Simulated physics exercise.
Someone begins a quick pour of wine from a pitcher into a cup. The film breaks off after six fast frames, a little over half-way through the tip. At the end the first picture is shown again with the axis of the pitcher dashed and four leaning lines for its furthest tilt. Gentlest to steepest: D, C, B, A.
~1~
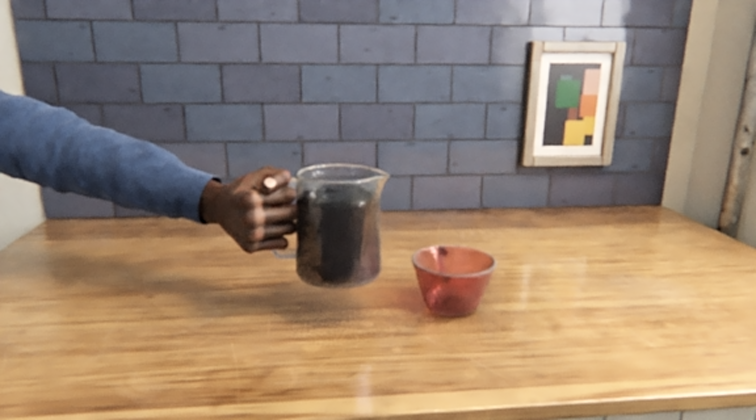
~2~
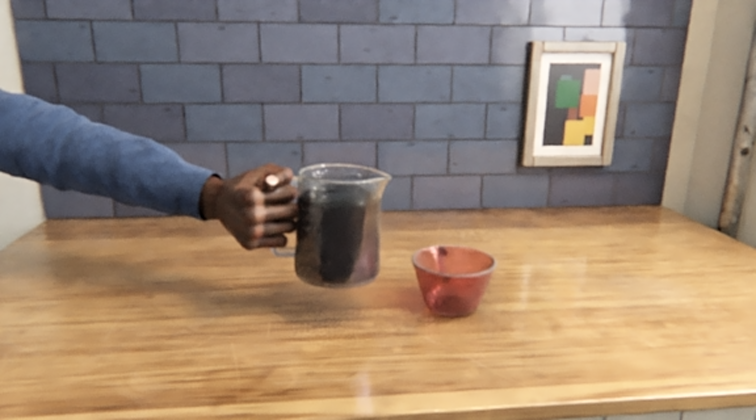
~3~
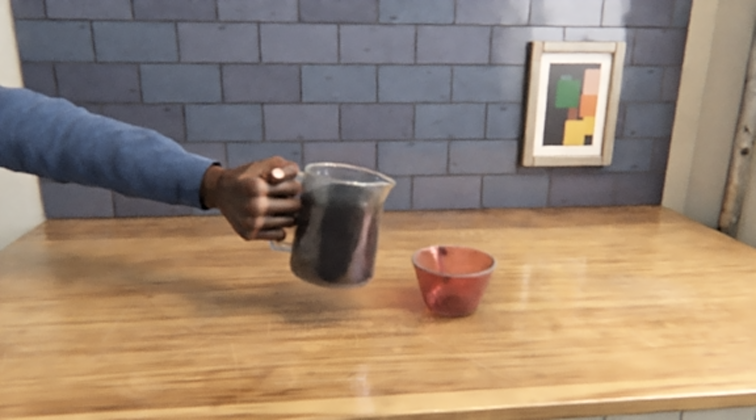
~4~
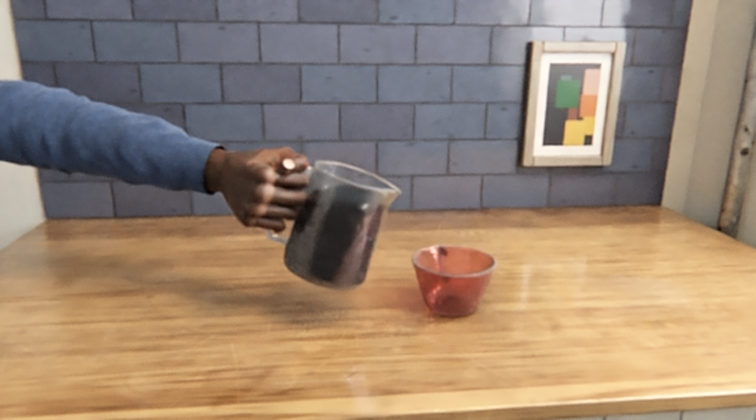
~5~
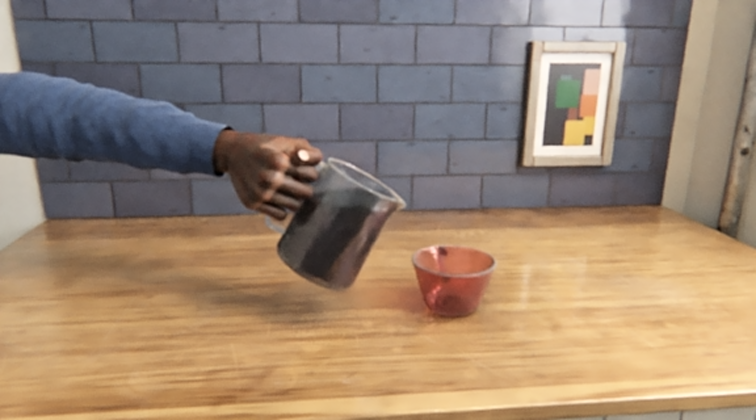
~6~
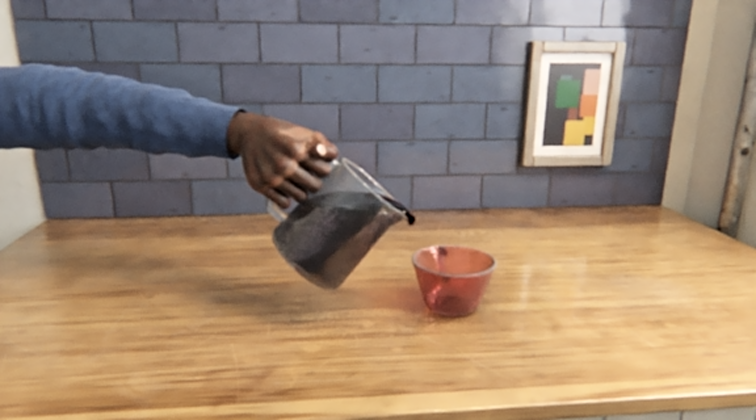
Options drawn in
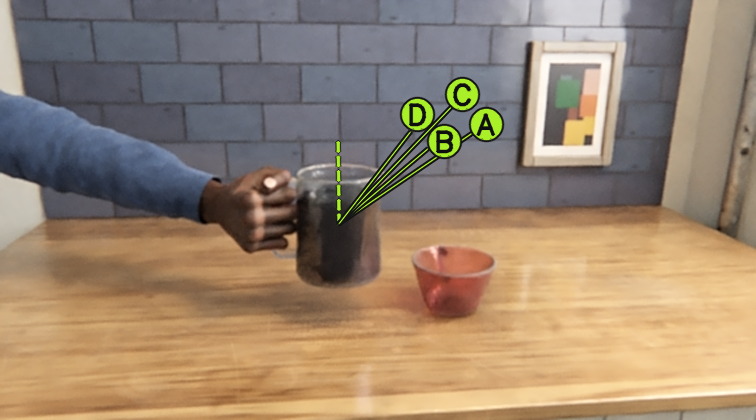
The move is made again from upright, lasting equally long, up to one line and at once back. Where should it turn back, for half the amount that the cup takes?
The best line is A.
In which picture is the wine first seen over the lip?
In picture 6.
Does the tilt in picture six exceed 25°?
Yes, it does.
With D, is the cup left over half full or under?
Under.
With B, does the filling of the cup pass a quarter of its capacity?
Yes, it does.
On the marked copy, A at (471, 133); B at (427, 148); C at (451, 107); D at (410, 131).
If A is chosen, the cup ends with about 50 % of what it can hold.
If B is chosen, the cup ends with about 35 % of what it can hold.
If C is chosen, the cup ends with about 22 % of what it can hold.
If D is chosen, the cup ends with about 12 % of what it can hold.
